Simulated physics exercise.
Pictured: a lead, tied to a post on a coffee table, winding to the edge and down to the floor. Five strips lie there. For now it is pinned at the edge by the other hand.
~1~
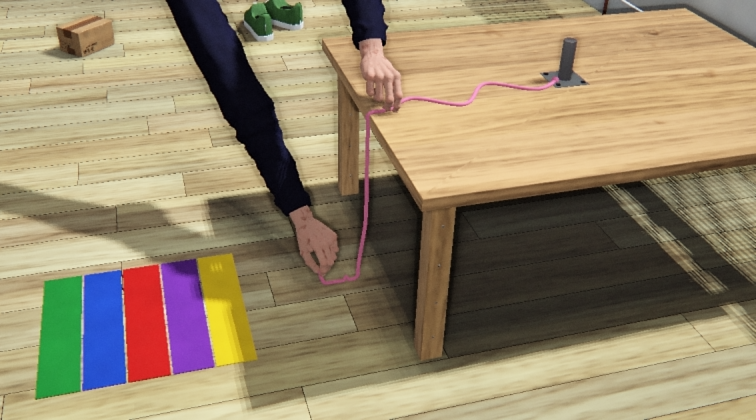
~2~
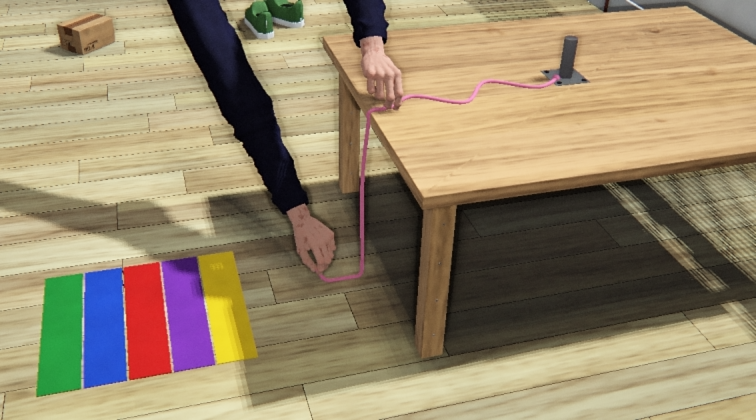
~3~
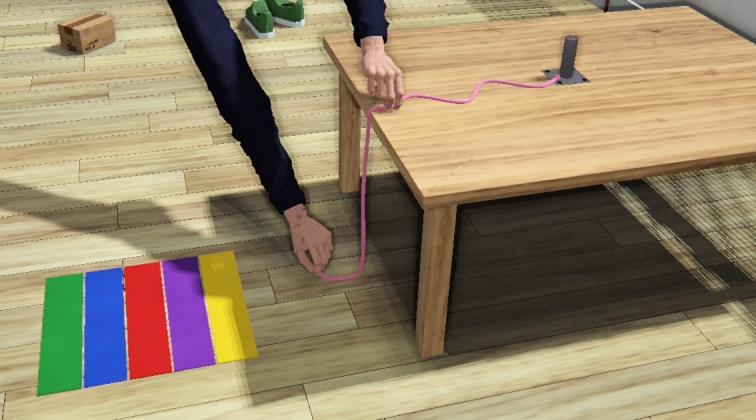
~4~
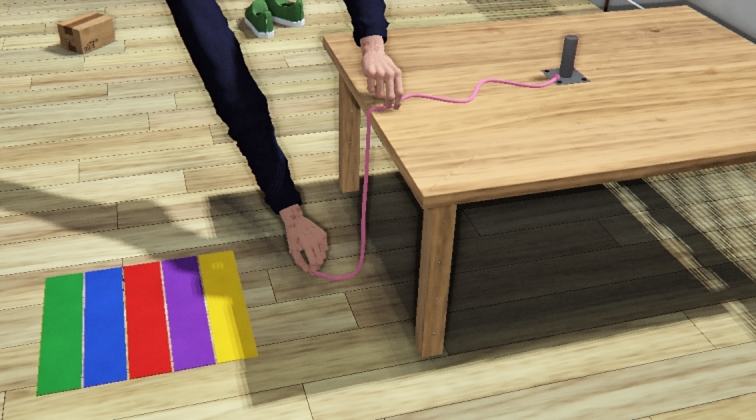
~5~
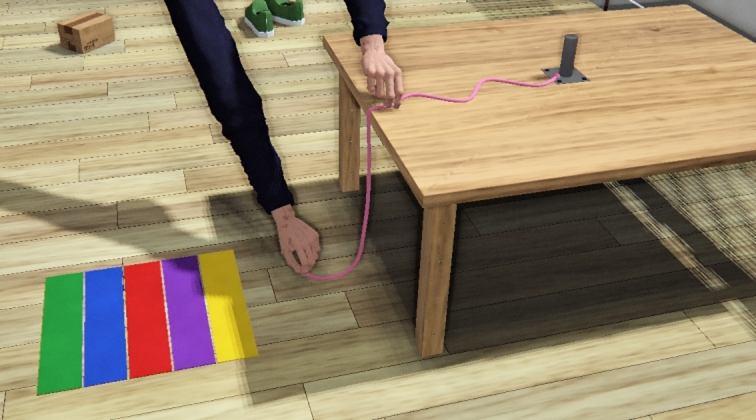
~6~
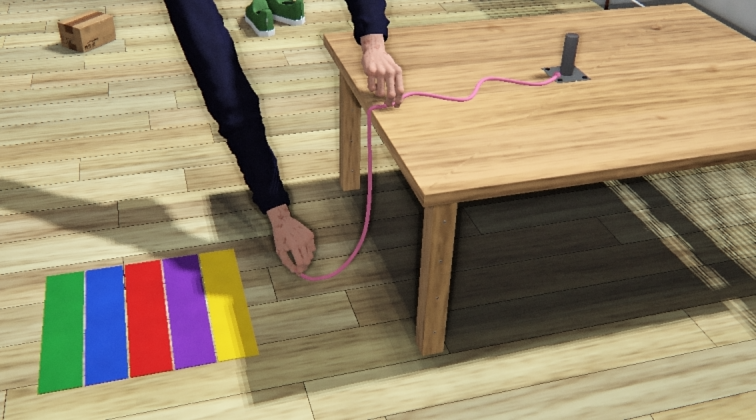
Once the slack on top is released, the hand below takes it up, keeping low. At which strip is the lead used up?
At the red one.
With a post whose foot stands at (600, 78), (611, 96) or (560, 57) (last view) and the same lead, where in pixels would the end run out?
Around (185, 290), then (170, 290), then (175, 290).
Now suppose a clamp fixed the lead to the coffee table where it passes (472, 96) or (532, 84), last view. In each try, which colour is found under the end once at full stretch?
The end stops on purple and then on red.
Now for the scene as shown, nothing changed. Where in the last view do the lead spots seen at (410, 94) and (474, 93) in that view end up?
End: (379, 105) and then (449, 93).
Early on, end near (226, 282); over yellow.
Midway, end near (172, 291); over purple.
At the end of the slack, end near (141, 296); over red. It gets as far as the red strip.
